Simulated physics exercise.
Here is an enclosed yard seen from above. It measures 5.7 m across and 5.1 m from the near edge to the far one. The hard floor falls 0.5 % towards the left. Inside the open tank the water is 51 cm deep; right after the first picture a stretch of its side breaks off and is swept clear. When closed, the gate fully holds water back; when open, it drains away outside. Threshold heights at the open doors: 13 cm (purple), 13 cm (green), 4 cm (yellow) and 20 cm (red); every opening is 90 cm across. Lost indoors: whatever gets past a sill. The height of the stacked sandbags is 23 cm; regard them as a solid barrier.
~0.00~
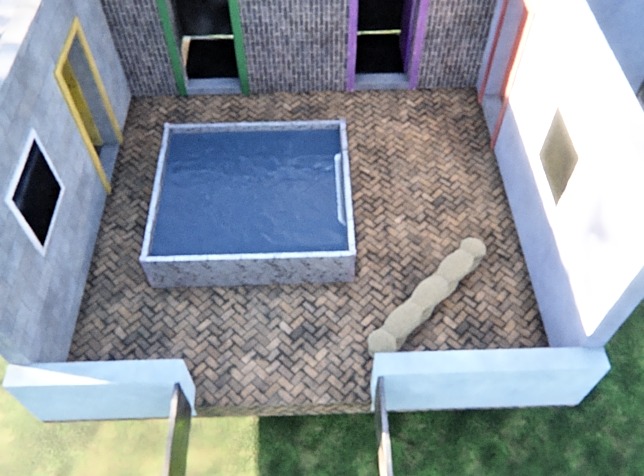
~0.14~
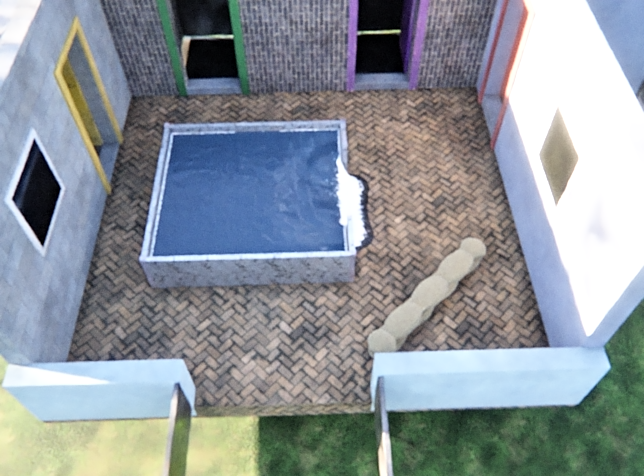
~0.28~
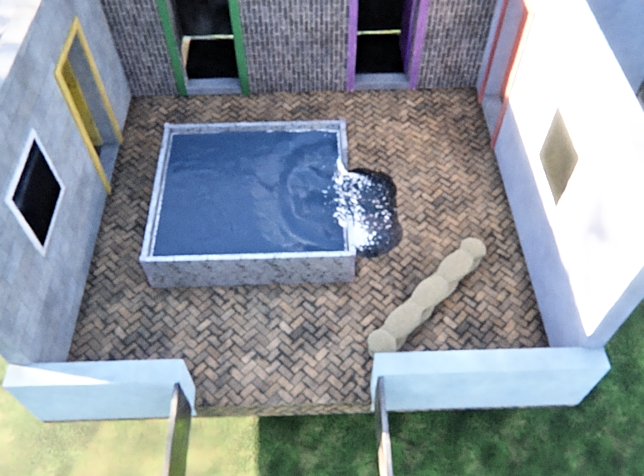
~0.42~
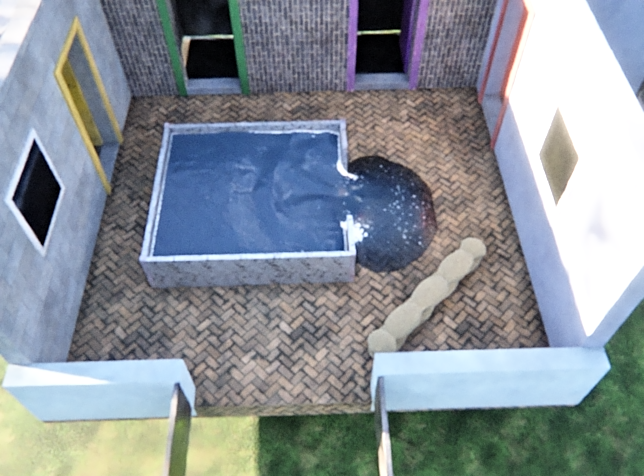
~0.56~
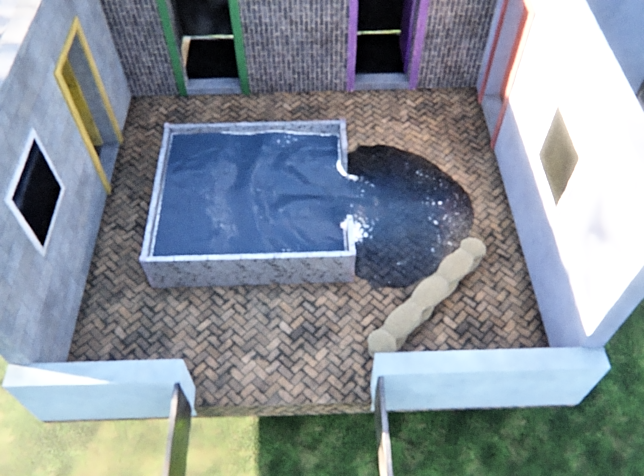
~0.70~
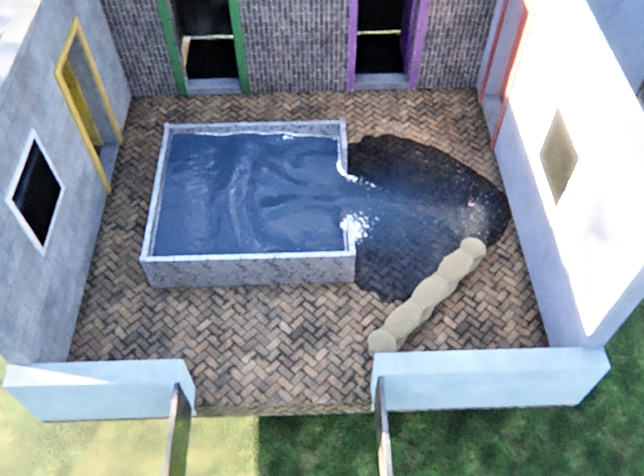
An open tank in a brick-paved walled yard breaking at its right side, water gushing out and spreading rightward behind stacked sandbags.
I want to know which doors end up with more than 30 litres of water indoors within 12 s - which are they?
The purple door: That much or less; the green door: That much or less; the yellow door: More than that; the red door: That much or less.
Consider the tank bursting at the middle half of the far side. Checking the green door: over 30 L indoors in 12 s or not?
Then the green door ends up out of bounds.
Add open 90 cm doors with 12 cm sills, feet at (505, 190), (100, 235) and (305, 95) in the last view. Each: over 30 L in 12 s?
Well, the first is on the high side, the second is on the low side, and the third is on the low side.
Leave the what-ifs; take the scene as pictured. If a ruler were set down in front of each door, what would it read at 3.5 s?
Measured in centimetres, the purple door gives 13, the green door 0, the yellow door 0 and the red door 19.
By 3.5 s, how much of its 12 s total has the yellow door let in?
Roughly 0%.
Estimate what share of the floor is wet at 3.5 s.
Covered: Roughly 60 %.
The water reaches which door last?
Result: Yellow door.
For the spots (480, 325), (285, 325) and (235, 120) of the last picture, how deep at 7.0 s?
Reading - approx. 9 / 3 / 5 cm.
After 1.4 s water covers 25 % of the floor and is deepest (33 cm) near (508, 226); purple door not reached, green door not reached, yellow door not reached, red door 8 cm at the sill, 0 L in.
After 2.2 s water covers 35 % of the floor and is deepest (34 cm) near (471, 89); purple door not reached, green door not reached, yellow door not reached, red door 17 cm at the sill, 0 L in.
After 3.5 s water covers 60 % of the floor and is deepest (29 cm) near (473, 96); purple door 13 cm at the sill, 0 L in, green door not reached, yellow door not reached, red door 19 cm at the sill, 1 L in.
After 7.0 s water covers 95 % of the floor and is deepest (16 cm) near (545, 361); purple door 11 cm at the sill, 4 L in, green door 6 cm at the sill, 0 L in, yellow door 11 cm at the sill, 49 L in, red door 13 cm at the sill, 5 L in.
After 12.0 s water covers 95 % of the floor and is deepest (13 cm) near (128, 113); purple door 8 cm at the sill, 4 L in, green door 12 cm at the sill, 1 L in, yellow door 11 cm at the sill, 210 L in, red door 9 cm at the sill, 5 L in.
